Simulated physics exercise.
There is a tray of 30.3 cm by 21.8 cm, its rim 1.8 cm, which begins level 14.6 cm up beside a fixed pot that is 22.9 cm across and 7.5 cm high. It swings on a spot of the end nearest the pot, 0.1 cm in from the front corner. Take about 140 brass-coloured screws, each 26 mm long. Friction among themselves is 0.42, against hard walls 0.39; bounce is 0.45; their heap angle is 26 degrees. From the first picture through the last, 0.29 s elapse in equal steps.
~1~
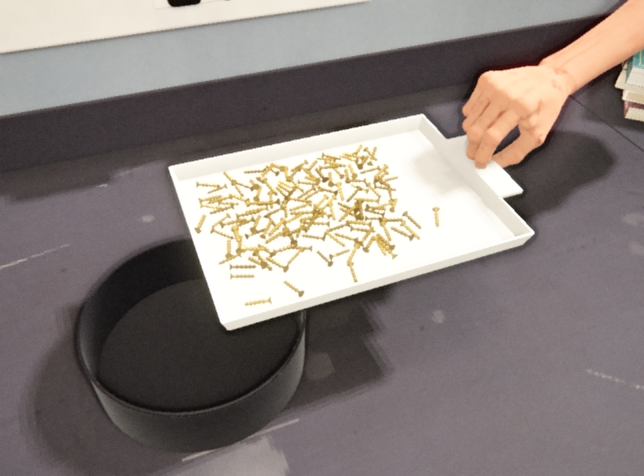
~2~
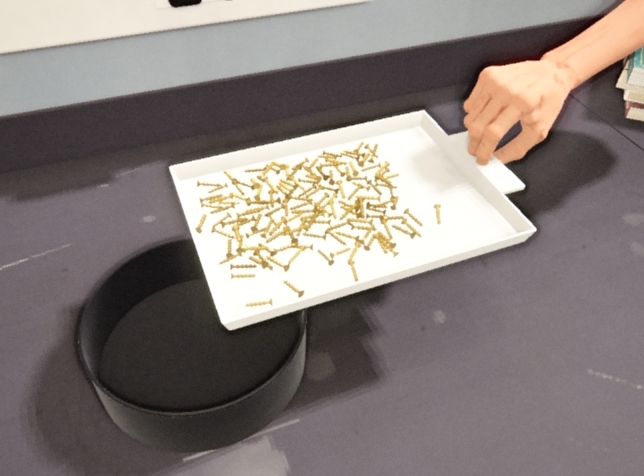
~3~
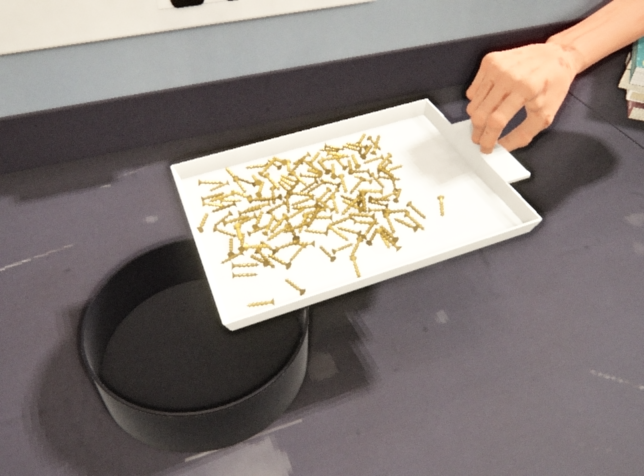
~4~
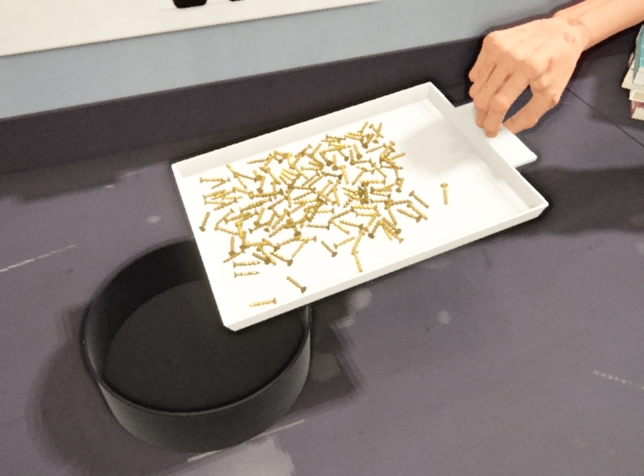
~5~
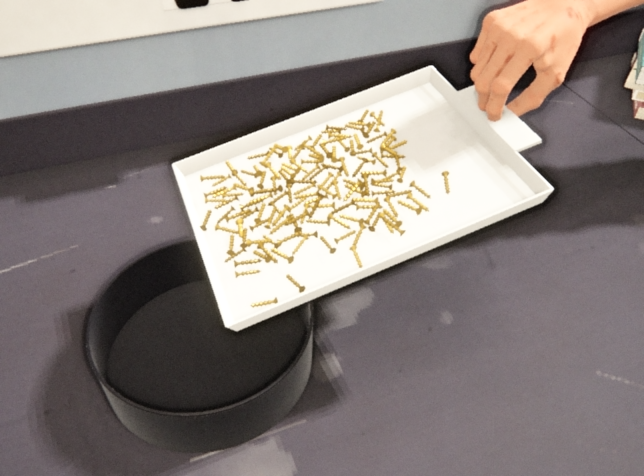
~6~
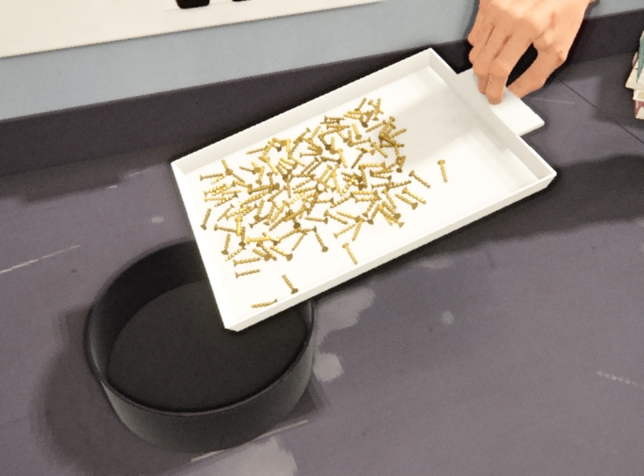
A hand raising the right end of a white tray of brass-coloured screws, its left end staying low over a black pot.
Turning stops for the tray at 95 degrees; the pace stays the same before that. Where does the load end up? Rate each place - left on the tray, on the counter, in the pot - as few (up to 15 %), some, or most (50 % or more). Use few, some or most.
Tray: Few; counter: Few; pot: Most.
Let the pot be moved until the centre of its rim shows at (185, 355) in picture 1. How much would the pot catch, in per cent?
I'd put it at around 85 per cent.
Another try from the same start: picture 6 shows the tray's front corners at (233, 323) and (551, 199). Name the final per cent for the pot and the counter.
Pot 15; counter 85.
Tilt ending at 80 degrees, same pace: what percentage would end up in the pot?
It would be near 95 per cent.
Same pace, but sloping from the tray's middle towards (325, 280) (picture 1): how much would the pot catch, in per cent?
That comes to around 10 per cent.
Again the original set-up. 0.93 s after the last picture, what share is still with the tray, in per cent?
Close to 80 in a hundred parts of the load.
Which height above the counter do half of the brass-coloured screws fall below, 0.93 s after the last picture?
Roughly 18 centimetres.
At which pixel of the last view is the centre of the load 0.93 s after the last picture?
Estimated centre of load: Around (185, 251).
Then, 0.56 s after the last picture, tilt 53 degrees; the tray holds 100 %, the pot 0 %.
Then, 0.93 s after the last picture, tilt 78 degrees; the tray holds 80 %, the pot 15 %.
Then, 1.40 s after the last picture, tilt 95 degrees; the tray holds 0 %, the pot 95 %.
In the end, tray 0 %, counter 5 %, pot 95 %.
